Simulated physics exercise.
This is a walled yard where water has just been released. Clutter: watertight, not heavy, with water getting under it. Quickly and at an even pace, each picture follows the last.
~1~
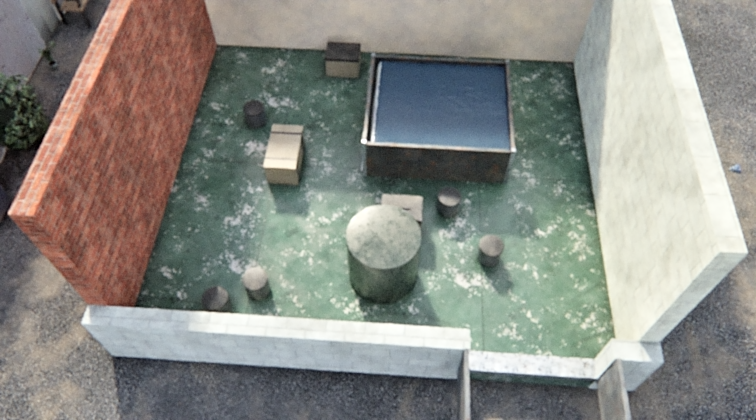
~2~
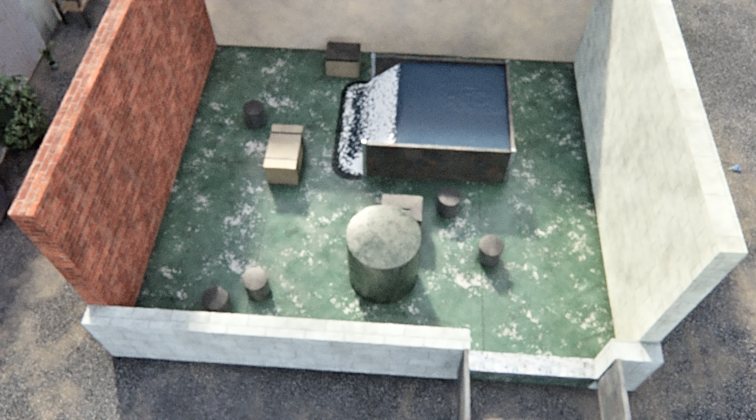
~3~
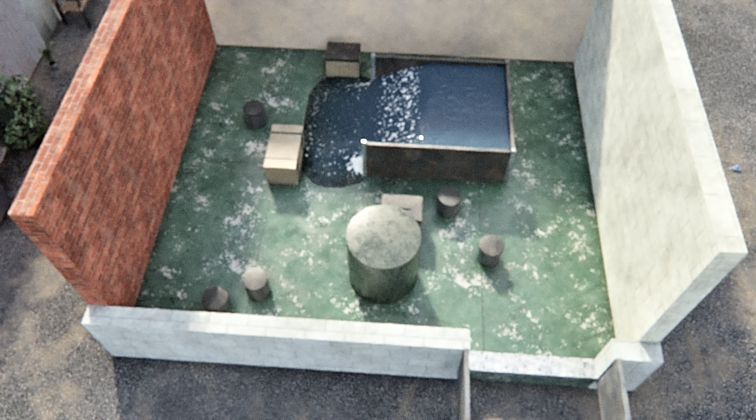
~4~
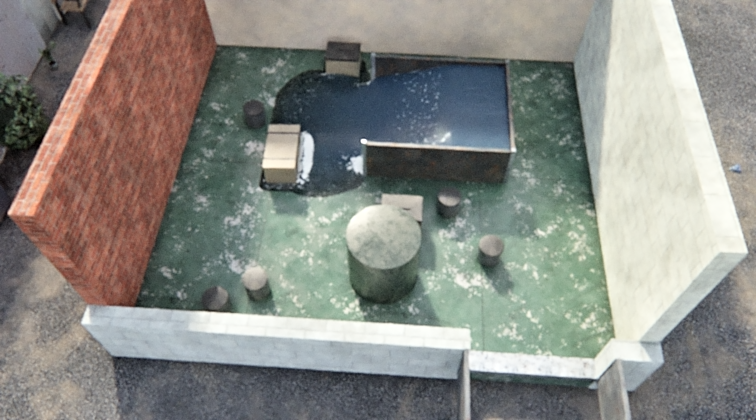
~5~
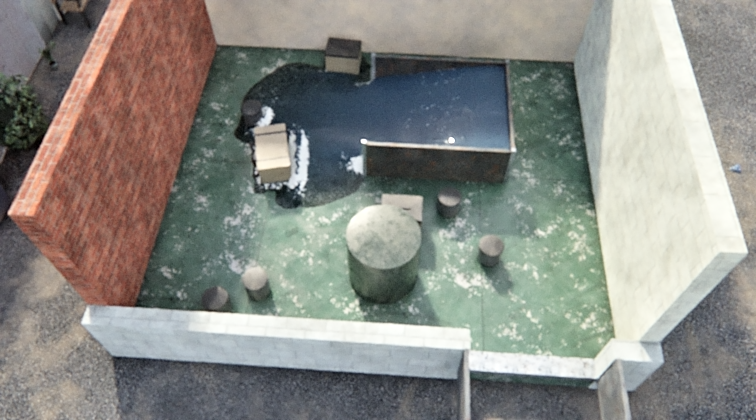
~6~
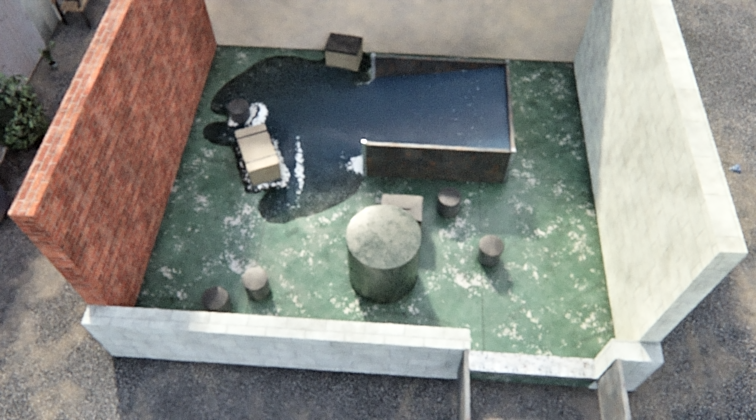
Dark water pours from the left side of a raised tank in a walled yard and spreads leftward across the green floor, surrounding a pale box, then shifting and turning it left as the water reaches a small dark pail.
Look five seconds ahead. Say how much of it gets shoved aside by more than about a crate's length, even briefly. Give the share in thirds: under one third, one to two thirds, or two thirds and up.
One to two thirds.
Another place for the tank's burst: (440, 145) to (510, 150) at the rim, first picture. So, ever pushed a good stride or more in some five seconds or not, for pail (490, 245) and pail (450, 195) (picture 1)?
One by one - carried at least that far and carried at least that far.
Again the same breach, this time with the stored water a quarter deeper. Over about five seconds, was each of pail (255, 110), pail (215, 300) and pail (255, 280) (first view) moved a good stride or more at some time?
In that order: That far or more, shifted that much, moved that far.
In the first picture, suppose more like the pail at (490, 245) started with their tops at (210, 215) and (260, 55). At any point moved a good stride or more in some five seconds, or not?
First: Covers that distance; second: Covers that distance.
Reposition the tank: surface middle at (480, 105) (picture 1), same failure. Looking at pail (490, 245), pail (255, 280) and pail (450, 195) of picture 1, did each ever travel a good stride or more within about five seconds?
Taking them in turn: Kept near its start; got sent well off; kept near its start.
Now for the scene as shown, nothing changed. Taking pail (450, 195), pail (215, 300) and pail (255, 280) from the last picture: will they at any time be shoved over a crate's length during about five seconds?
Going through them in order: First kept nearby, second got well clear, third got well clear.
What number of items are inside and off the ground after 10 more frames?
It comes to 2.
A moment on, 2 of 8 are well off their spots; 0 afloat.
Next, 2 of 8 are well off their spots; 2 afloat.
Later, 4 of 8 are well off their spots; 3 afloat.
In the end, 5 of 8 are well off their spots, and 5 have been at some point; 2 afloat.
